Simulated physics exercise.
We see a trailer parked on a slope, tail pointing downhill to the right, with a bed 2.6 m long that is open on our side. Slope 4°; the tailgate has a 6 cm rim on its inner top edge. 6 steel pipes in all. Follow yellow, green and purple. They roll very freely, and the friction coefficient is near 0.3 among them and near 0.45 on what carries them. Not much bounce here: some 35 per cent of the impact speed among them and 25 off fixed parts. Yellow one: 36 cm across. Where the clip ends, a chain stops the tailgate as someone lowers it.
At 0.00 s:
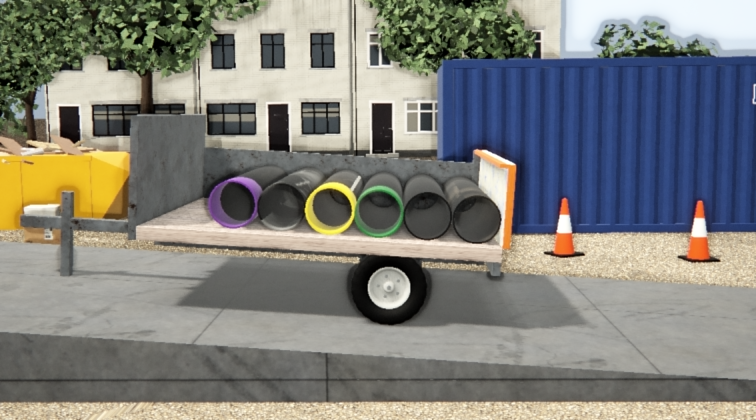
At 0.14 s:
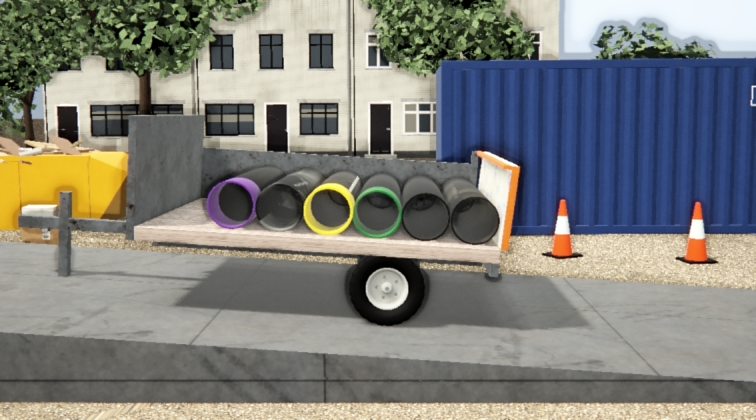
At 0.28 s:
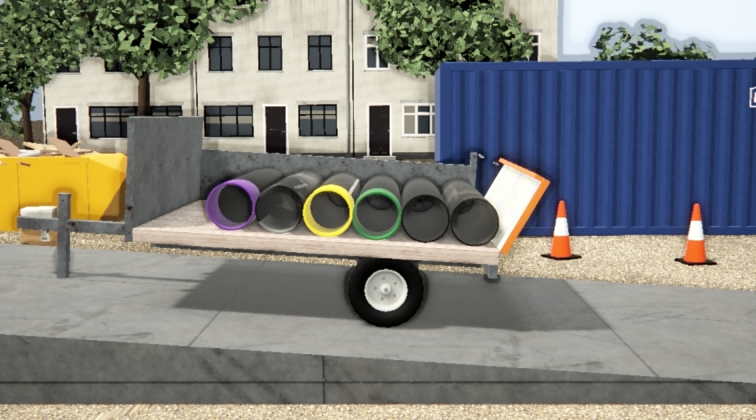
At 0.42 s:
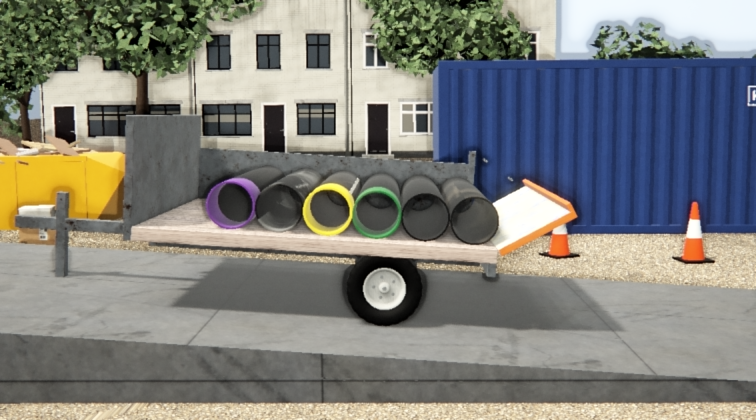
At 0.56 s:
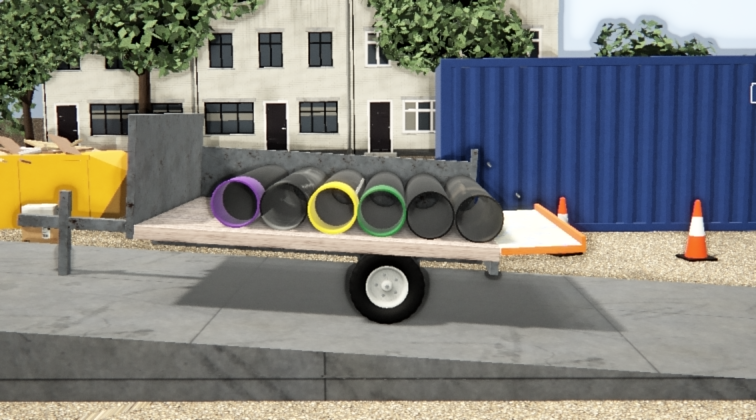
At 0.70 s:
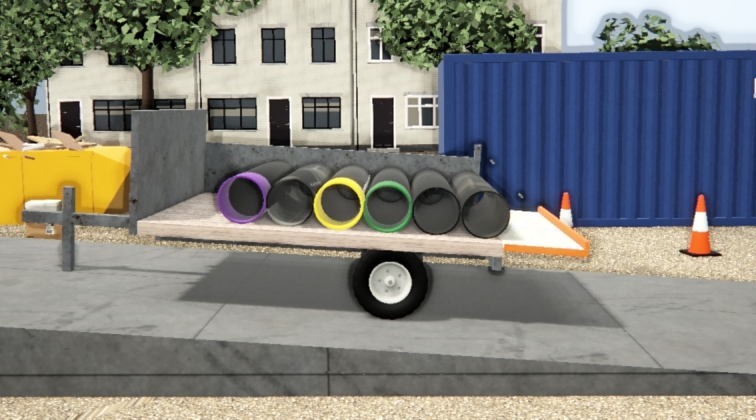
A trailer loaded with a row of six dark pipes stood on a slope while its orange-edged tailgate swung down to the right until nearly level, and the pipes shifted slightly to the right.
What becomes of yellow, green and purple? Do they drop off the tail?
Outcome: Yellow: Still loaded; green: Still loaded; purple: Still loaded.
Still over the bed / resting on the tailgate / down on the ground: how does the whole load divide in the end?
3, 2 and 1.
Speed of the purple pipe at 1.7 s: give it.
Roughly 0.5 m/s.
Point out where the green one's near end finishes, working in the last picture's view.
Near pixel (517, 217).
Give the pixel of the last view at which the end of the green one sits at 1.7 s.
Roughly at (432, 211).
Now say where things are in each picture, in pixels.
In the first picture, yellow (330, 211), green (379, 214), purple (232, 205); gate 86° above level, tip at (512, 167); 6 of the 6 make up the bottom layer on the bed.
In the second picture, yellow (328, 211), green (377, 215), purple (230, 205); gate 82° above level, tip at (515, 169).
In the third picture, yellow (328, 213), green (377, 216), purple (230, 207); gate 60° above level, tip at (545, 182).
In the fourth picture, yellow (328, 212), green (377, 215), purple (230, 206); gate 28° above level, tip at (573, 215).
In the fifth picture, yellow (332, 210), green (381, 213), purple (235, 204); gate 2° above level, tip at (583, 248).
In the sixth picture, yellow (338, 206), green (387, 209), purple (241, 200); gate 5° below level, tip at (585, 253).
Then, 1.7 s in, yellow is on the bed, 90 cm short of the hinge, rolling right; green is on the bed, 50 cm short of the hinge, rolling right; purple is on the bed, 160 cm short of the hinge, rolling right; 0 gone off the back.
Then, 2.9 s in, yellow is on the bed, 50 cm short of the hinge, rolling right; green is on the bed, 15 cm short of the hinge, rolling right; purple is on the bed, 125 cm short of the hinge, rolling right; 0 gone off the back.
Then, 4.4 s in, yellow is on the bed, 25 cm short of the hinge; green is on the gate, 10 cm past the hinge; purple is on the bed, 100 cm short of the hinge; 1 gone off the back.
In the end (6.0 s), yellow is on the bed, 25 cm short of the hinge; green is on the gate, 10 cm past the hinge; purple is on the bed, 100 cm short of the hinge; 1 gone off the back.
